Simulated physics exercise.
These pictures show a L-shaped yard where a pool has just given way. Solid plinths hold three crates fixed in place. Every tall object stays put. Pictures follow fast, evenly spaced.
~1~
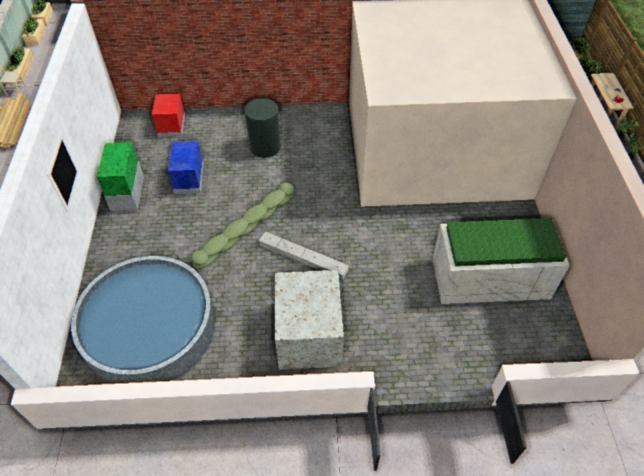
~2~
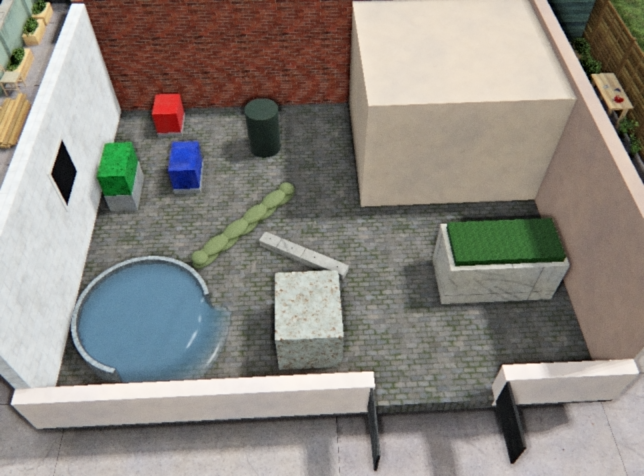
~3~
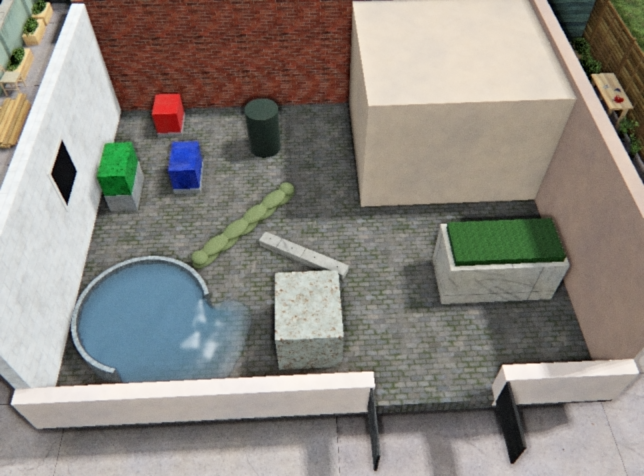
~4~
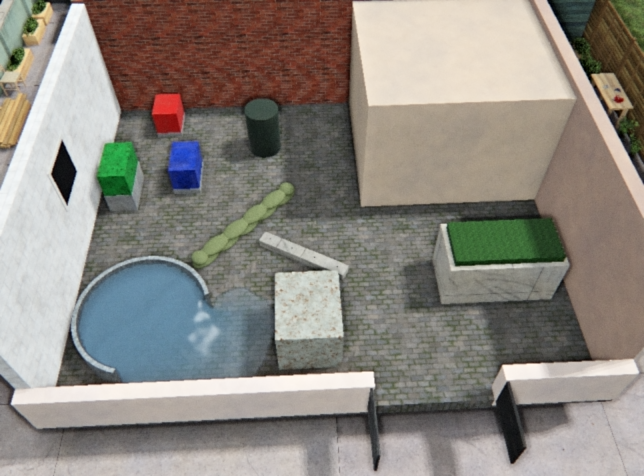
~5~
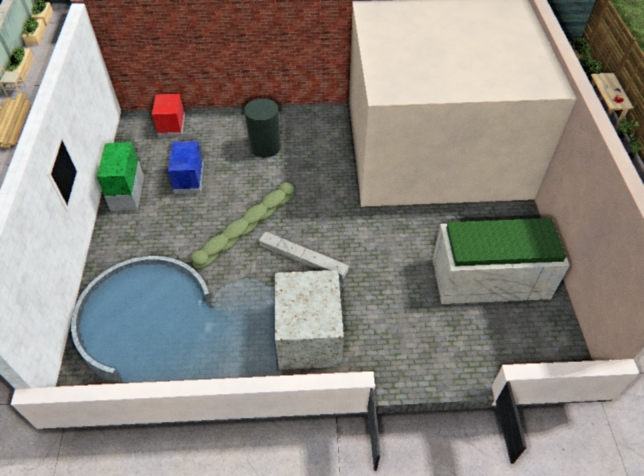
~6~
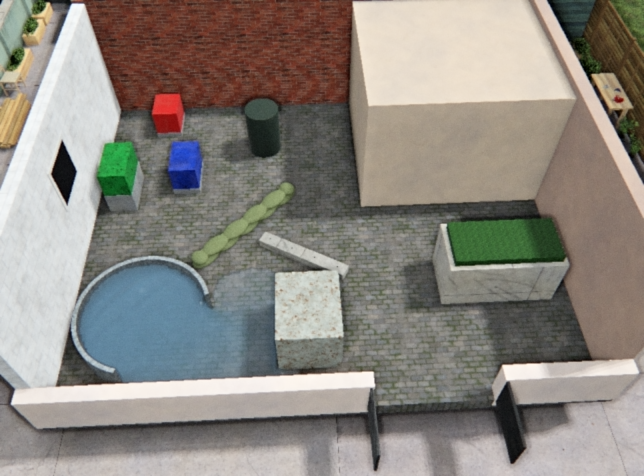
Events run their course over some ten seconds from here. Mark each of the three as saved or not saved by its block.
Green crate - saved; blue crate - saved; red crate - saved.
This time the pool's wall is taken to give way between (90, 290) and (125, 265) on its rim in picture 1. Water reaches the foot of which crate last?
The one in red, by my reading.
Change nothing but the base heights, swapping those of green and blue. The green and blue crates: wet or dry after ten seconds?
In that case the green one is left dry and the blue one is left dry.
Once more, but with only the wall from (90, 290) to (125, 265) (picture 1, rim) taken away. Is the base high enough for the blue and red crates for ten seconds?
My take: The blue crate stays clear, while the red crate gets flooded.
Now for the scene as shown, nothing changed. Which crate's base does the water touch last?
I'd say the red-painted one is last.
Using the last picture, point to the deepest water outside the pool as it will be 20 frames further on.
Close to (248, 240), I'd say.
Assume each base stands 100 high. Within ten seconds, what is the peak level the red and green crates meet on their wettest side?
Near 20 and 20 in a hundred.
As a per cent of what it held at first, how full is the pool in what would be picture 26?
I'd say around 26 per cent.
A moment on, water covers 15 % of the floor; the green crate not reached, the blue crate not reached, the red crate not reached.
Next, water covers 25 % of the floor; the green crate not reached, the blue crate not reached, the red crate not reached.
Then, water covers 40 % of the floor; the green crate water round its plinth, the blue crate not reached, the red crate not reached.
Later, water covers 55 % of the floor; the green crate water round its plinth, the blue crate water round its plinth, the red crate not reached.
In the end, water covers 65 % of the floor; the green crate stayed above the water, the blue crate stayed above the water, the red crate stayed above the water.
